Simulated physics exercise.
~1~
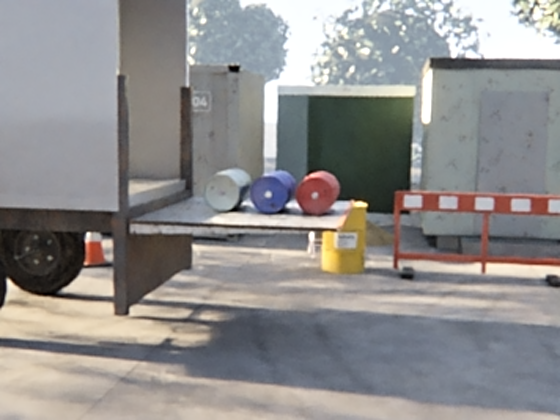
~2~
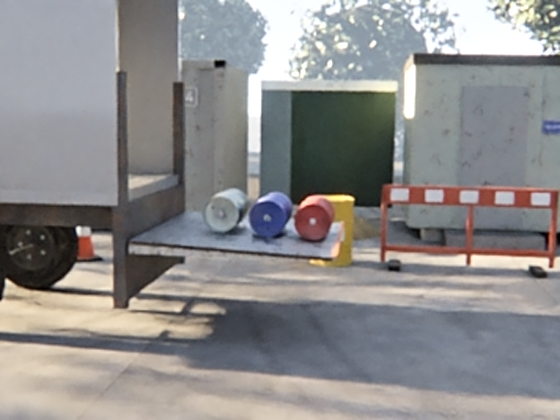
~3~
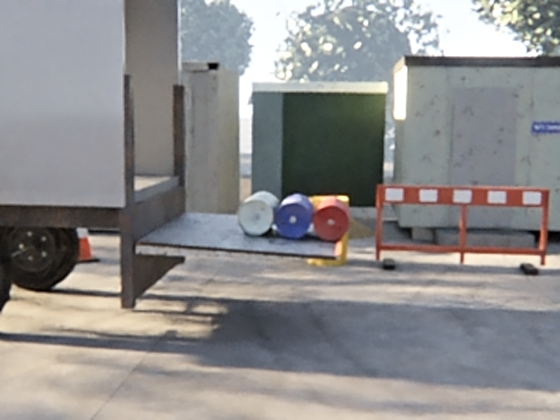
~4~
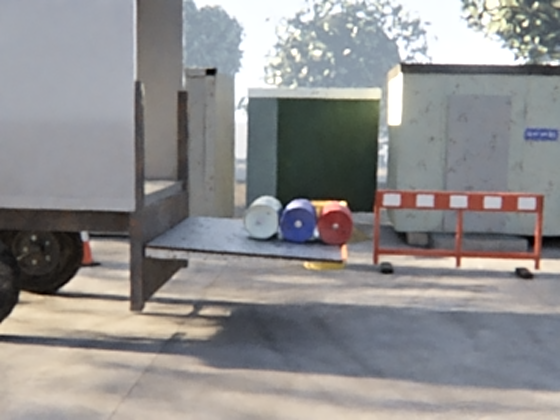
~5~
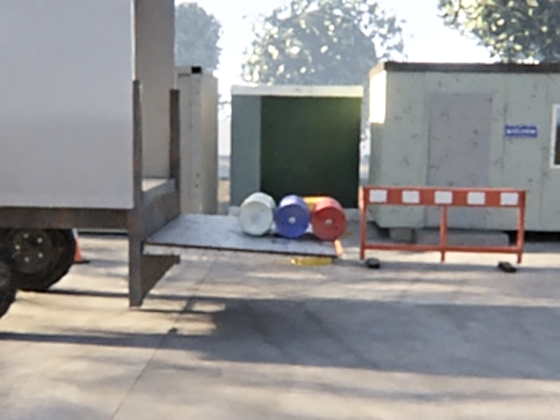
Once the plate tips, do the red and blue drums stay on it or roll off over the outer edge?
Both stay on the plate. Red comes to rest near the outer edge, and blue stops just behind it without going over.
A lorry's tail-lift juts out to the right across a sunlit concrete yard, seen from the side, with pale, blue and red drums lying in a row on it. Behind are a dark green open container, pale cabins, an orange and white barrier and a yellow object partly hidden by the plate. The plate lowers a little and tips down toward its outer edge as the view drifts slightly sideways. The drums roll a short way right, with red in front, and bunch together near the edge. There they settle, and all three remain on the plate.
